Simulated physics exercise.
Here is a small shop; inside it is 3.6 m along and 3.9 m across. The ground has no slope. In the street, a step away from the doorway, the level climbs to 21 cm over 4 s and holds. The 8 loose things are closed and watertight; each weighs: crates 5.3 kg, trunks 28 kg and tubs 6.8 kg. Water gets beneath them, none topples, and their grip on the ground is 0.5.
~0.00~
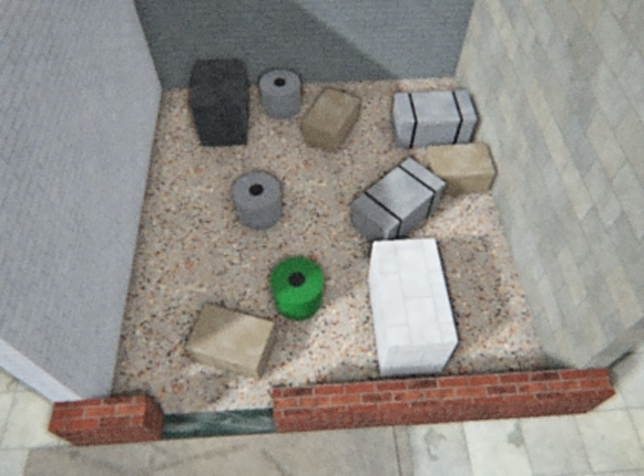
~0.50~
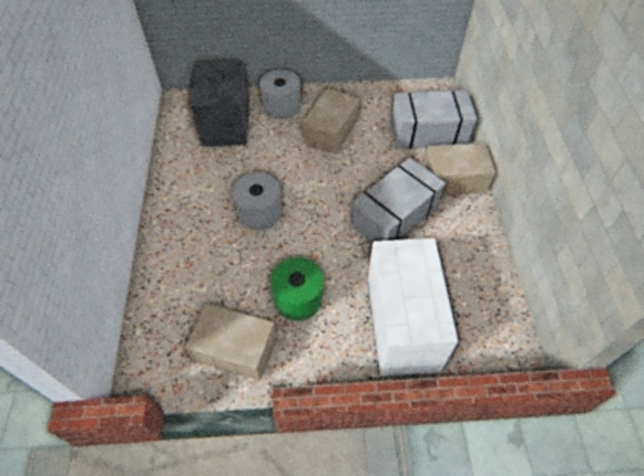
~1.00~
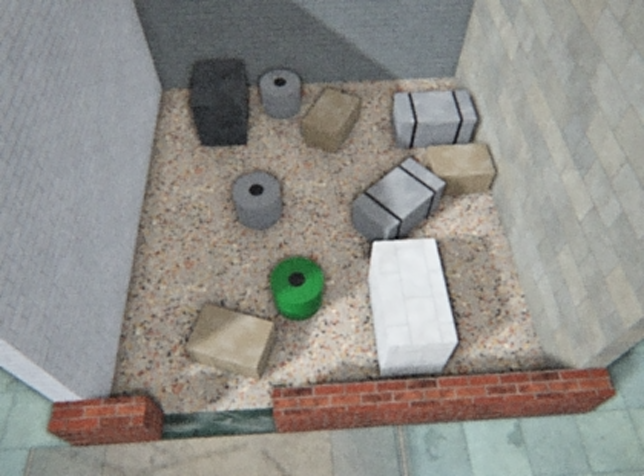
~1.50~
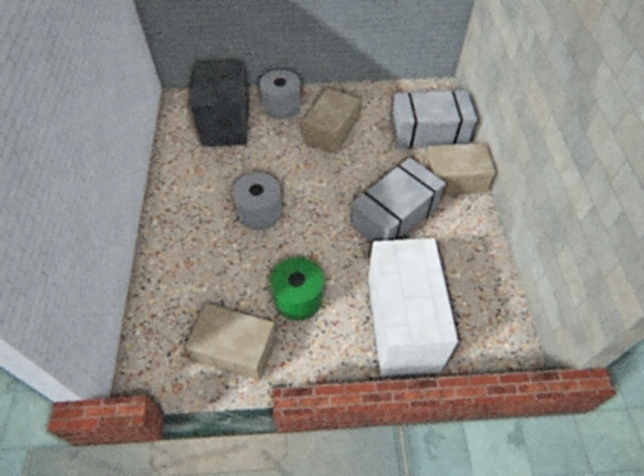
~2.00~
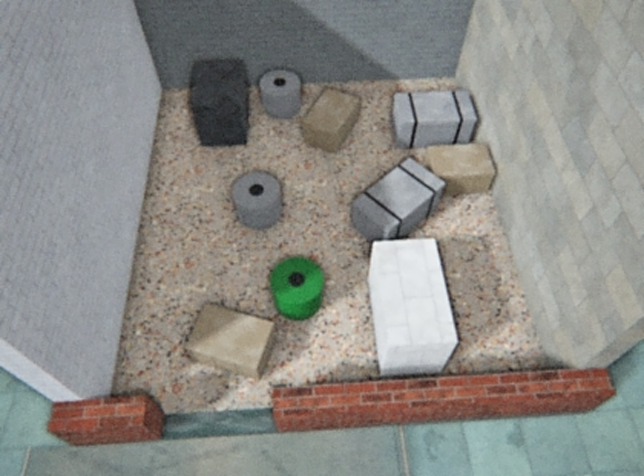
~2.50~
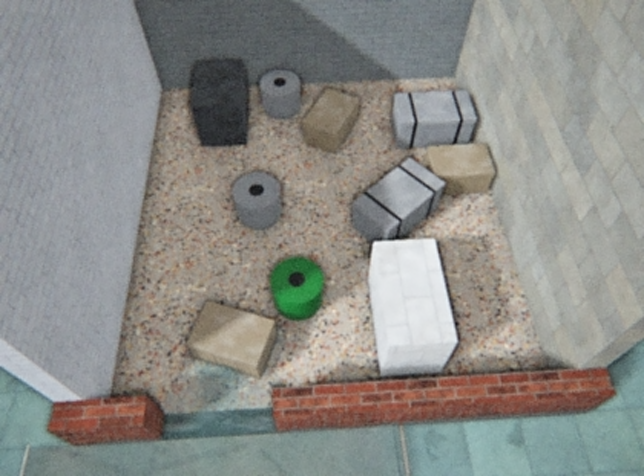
Walled gravel yard holding trunks and tubs, all staying still, as shallow water spreads outside and seeps through the brick wall's gap.
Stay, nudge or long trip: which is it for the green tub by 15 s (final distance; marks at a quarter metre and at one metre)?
The green tub gets carried off.
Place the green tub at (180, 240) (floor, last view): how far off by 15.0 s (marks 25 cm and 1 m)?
It travels far.
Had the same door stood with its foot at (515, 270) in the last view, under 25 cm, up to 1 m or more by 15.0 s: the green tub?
In that case the green tub slides a little.
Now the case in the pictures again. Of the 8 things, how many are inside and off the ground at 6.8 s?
4 of them.
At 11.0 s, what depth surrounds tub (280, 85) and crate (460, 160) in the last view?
Roughly 11 and 8 cm.
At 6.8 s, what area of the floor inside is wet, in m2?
Roughly 11.0 m2.
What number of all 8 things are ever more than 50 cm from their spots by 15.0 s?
That makes 7.
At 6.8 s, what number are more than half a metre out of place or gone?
I count 3.
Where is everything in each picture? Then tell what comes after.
The green tub at (297, 280), on the bottom; 0.0 m2 under water; 0 of 8 have shifted, in the first picture.
The green tub at (297, 280) rests on the ground; water covers 0.0 m2; 0 of 8 have shifted, in the second picture.
The green tub at (297, 280), on the bottom; water covers 0.0 m2; 0 of 8 have shifted, in the third picture.
The green tub at (297, 280), on the bottom; water covers 0.0 m2; 0 of 8 have shifted, in the fourth picture.
The green tub at (297, 280) rests on the ground; water covers 0.0 m2; 0 of 8 have shifted, in the fifth picture.
The green tub at (297, 280) rests on the ground; water covers 0.3 m2; 0 of 8 have shifted, in the sixth picture.
After 3.5 s the green tub is near (297, 279), 0.0 m from its start, aground; 0 afloat.
After 6.8 s the green tub is near (330, 156), 1.4 m from its start, aground; 4 afloat.
After 11.0 s the green tub is near (371, 179), 1.3 m from its start, afloat; 8 afloat.
After 15.0 s the green tub is near (434, 192), 1.5 m from its start, afloat; 8 afloat.
